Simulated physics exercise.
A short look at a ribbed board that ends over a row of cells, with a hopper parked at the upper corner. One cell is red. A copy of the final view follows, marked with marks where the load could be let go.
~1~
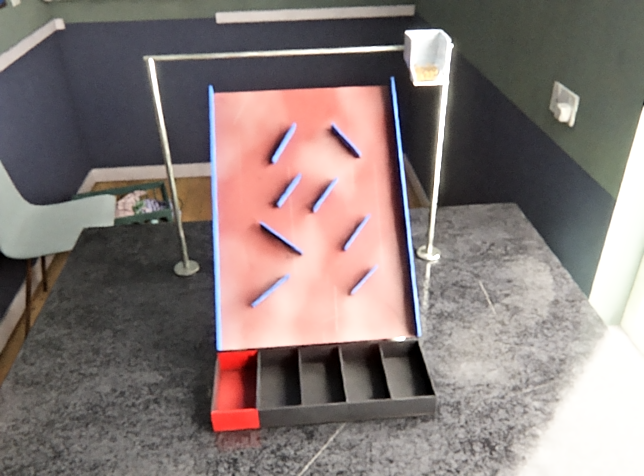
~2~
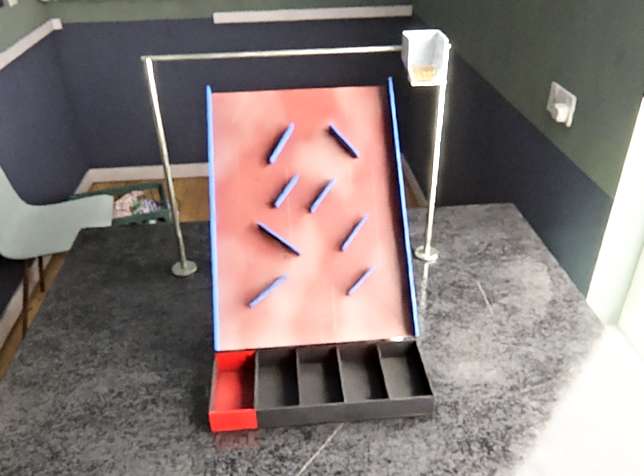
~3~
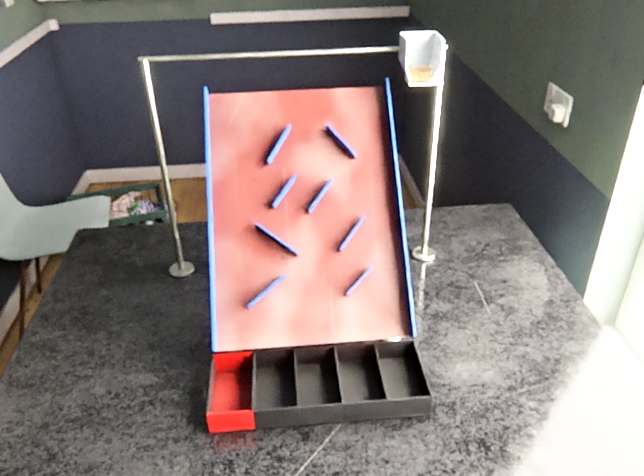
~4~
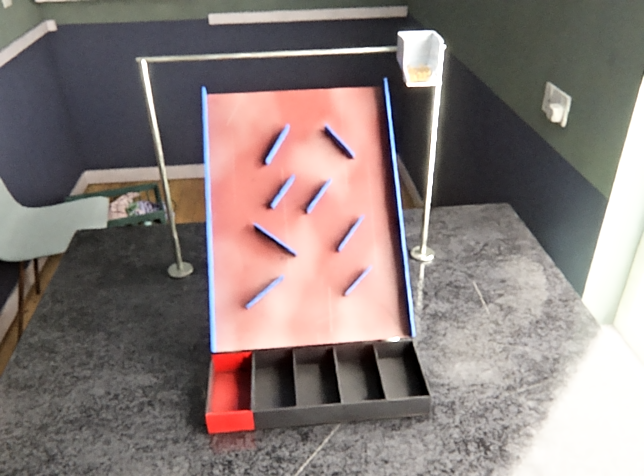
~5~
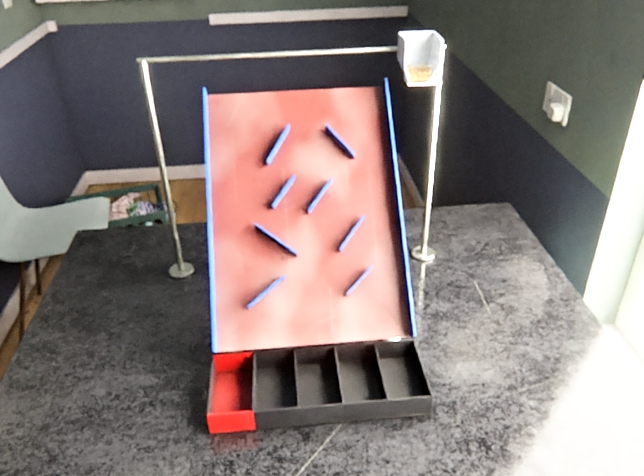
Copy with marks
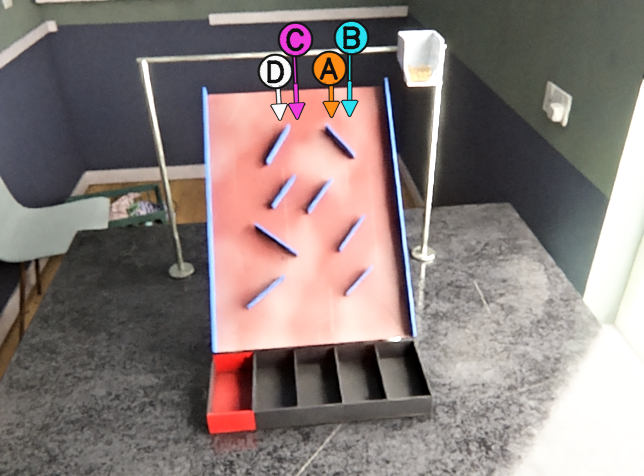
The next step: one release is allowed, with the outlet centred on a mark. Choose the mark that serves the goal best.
The best mark is D.
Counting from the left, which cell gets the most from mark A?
It is the fifth one.
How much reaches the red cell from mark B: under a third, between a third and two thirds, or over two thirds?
Mark B gives under a third.
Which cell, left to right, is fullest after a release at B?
It is the fifth one.
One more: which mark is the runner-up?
Mark C.
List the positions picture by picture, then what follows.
Hopper at (424, 75), round wooden beads, door shut, in the first frame.
Ribs (271, 160) to (293, 123), (330, 123) to (358, 154), (276, 204) to (298, 174), in the second frame.
Ribs (310, 210) to (332, 178), (256, 223) to (298, 253), (340, 249) to (365, 215), in the third frame.
Ribs (247, 307) to (284, 275), (346, 294) to (372, 266), in the fourth frame.
Red cell at (231, 421), number 1 of 5 from the left, in the fifth frame.
On the marked copy, mark A meets the board at (331, 111); mark B meets the board at (349, 110); mark C meets the board at (297, 113); mark D meets the board at (279, 114).
With A, a stray few in the red cell, most in other cells, about a quarter outside the box.
With B, none in the red cell, most in other cells, about a quarter outside the box.
With C, a small part in the red cell, about two thirds in other cells, about a quarter outside the box.
With D, about two thirds in the red cell, about a quarter in other cells, a small part outside the box.
